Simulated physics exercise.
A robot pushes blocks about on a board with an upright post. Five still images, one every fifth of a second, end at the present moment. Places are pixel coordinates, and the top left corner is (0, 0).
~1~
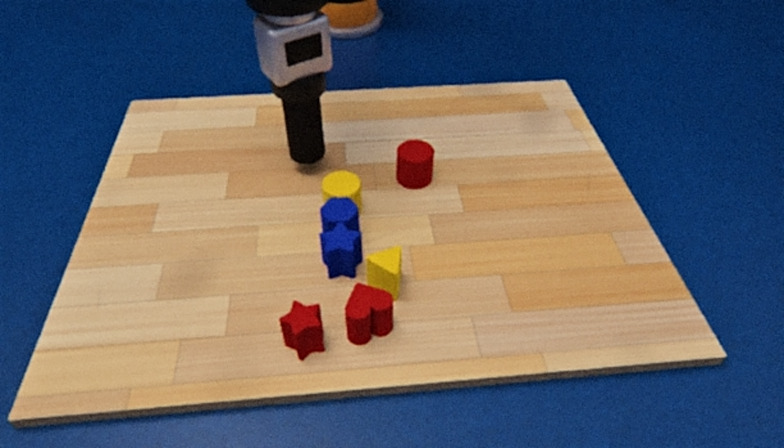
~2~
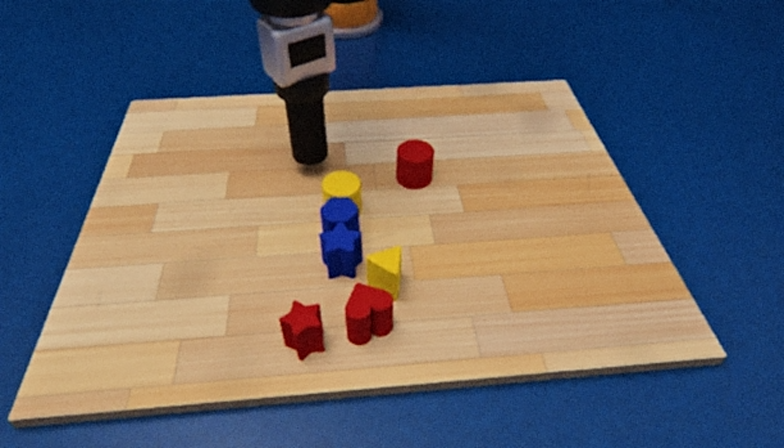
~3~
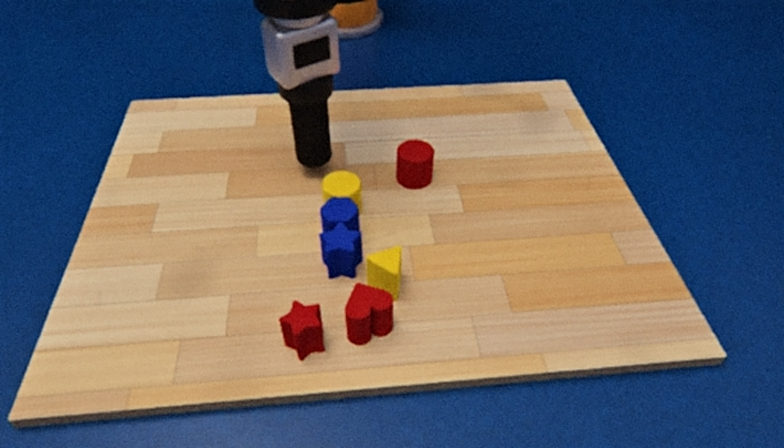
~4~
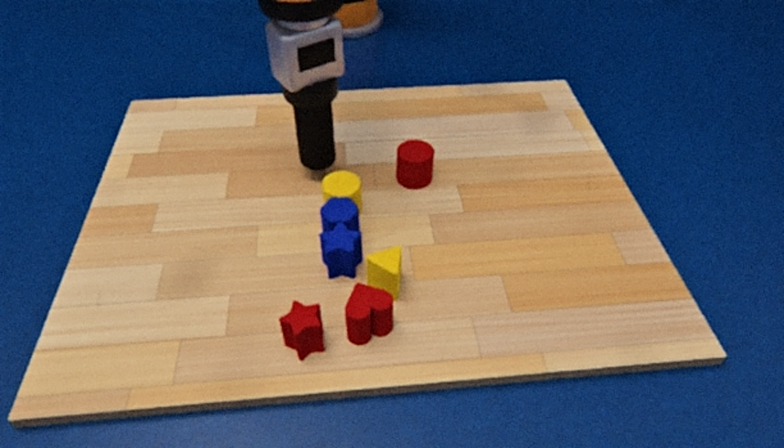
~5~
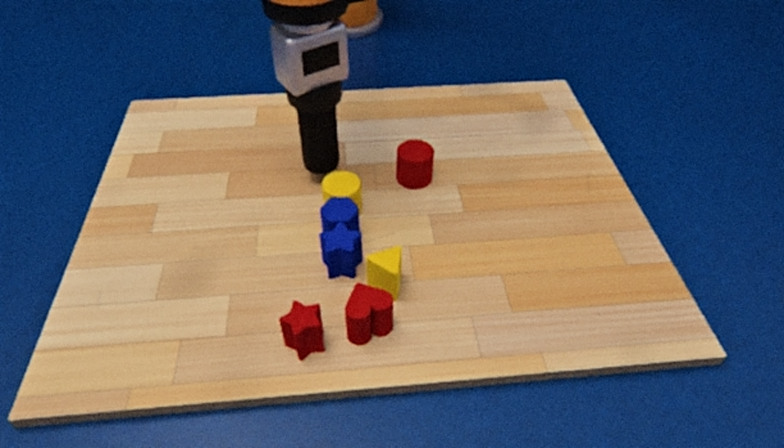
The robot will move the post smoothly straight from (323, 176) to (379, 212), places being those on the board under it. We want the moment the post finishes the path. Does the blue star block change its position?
Yes, I think so.
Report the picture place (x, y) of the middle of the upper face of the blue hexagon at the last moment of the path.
Its top middle: (333, 228).
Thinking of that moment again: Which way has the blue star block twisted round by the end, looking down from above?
That block twists counter-clockwise.
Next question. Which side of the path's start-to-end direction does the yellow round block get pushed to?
It shifts rightward.
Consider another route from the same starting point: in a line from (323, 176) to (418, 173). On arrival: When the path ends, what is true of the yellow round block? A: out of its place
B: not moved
My pick is B.
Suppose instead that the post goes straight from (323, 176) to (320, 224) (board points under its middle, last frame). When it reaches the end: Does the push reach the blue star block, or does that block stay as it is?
It shifts.
On the path given first. Halfway along, post at (350, 182); blue hexagon at (339, 218); blue star block at (339, 247); yellow round block at (348, 192).
At the end, post at (379, 200); blue hexagon at (333, 228), turned 40° clockwise; blue star block at (332, 256), turned 35° anticlockwise; yellow round block at (365, 210); red round block in place.
